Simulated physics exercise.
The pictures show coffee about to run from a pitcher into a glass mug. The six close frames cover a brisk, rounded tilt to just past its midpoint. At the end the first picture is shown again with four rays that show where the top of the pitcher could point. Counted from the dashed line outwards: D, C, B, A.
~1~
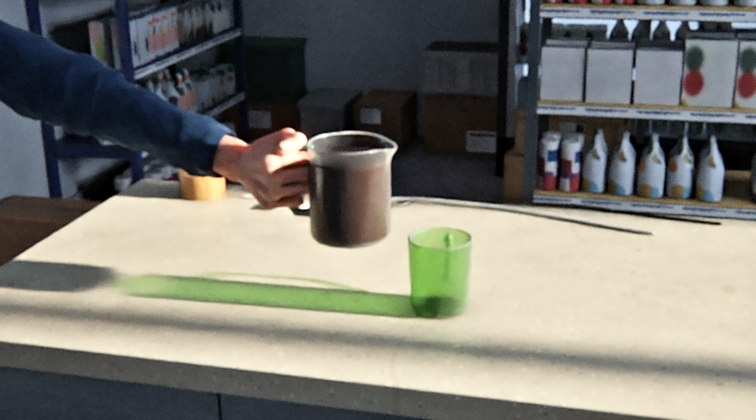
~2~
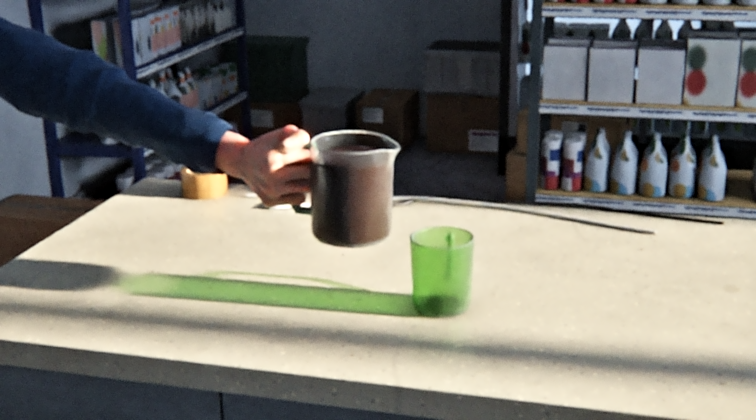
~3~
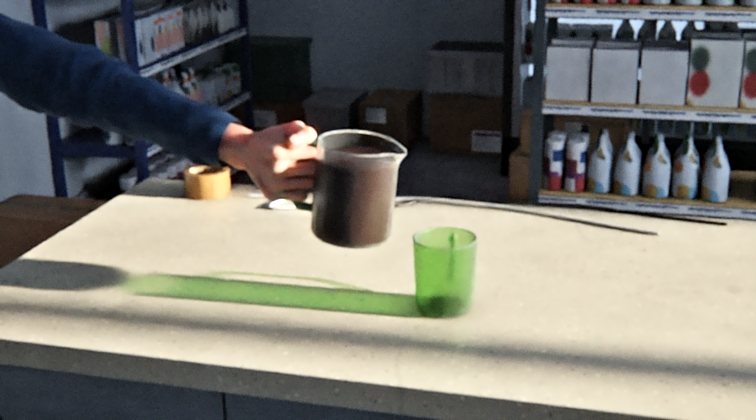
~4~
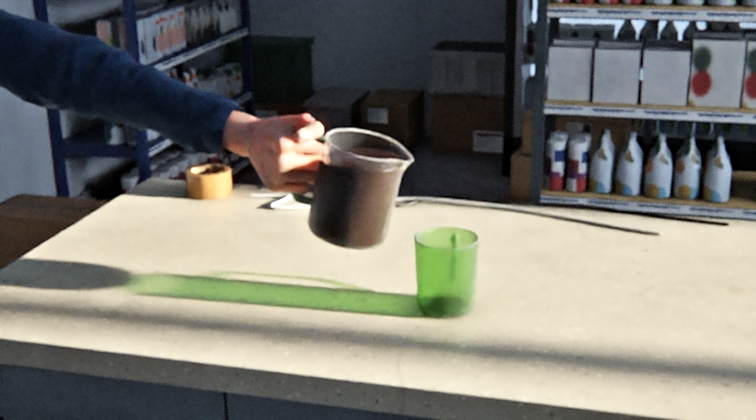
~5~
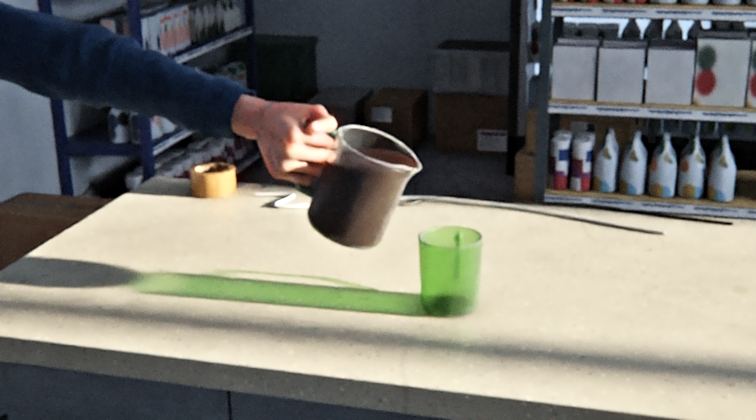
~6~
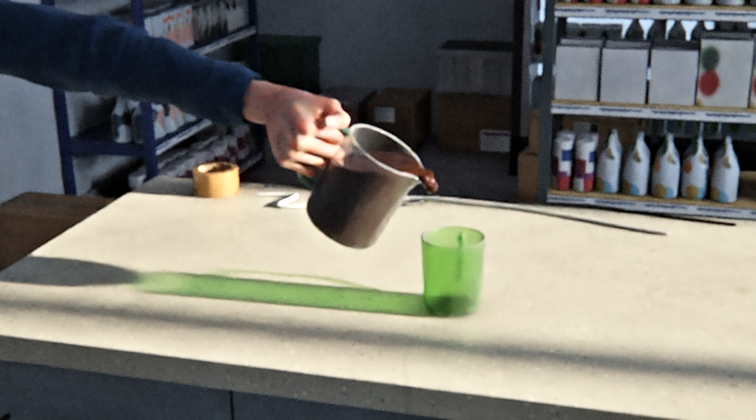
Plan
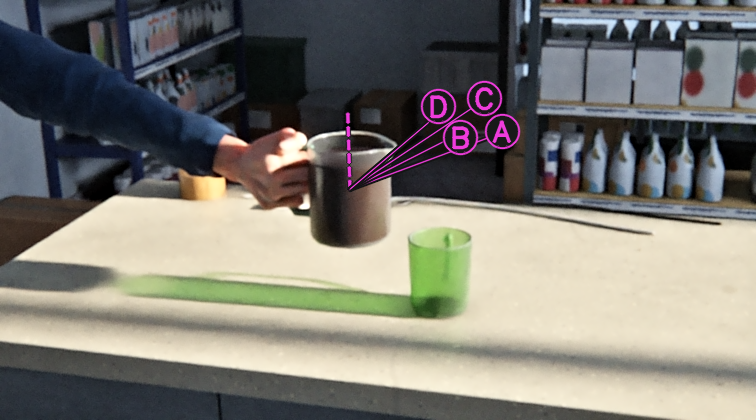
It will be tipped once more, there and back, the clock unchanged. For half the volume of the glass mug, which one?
I would pick mark D.
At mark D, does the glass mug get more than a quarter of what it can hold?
Yes, clearly.
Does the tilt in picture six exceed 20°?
Yes.
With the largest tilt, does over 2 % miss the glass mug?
Yes.
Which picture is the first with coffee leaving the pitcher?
In picture 6.
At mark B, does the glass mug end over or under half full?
Over.
In magenta, A at (487, 138); B at (442, 142); C at (470, 108); D at (428, 122).
With A, the glass mug ends with about 82 % of what it can hold; 11 % of the coffee is spilt.
With B, the glass mug ends with about 81 % of what it can hold.
With C, the glass mug ends with about 64 % of what it can hold.
With D, the glass mug ends with about 47 % of what it can hold.
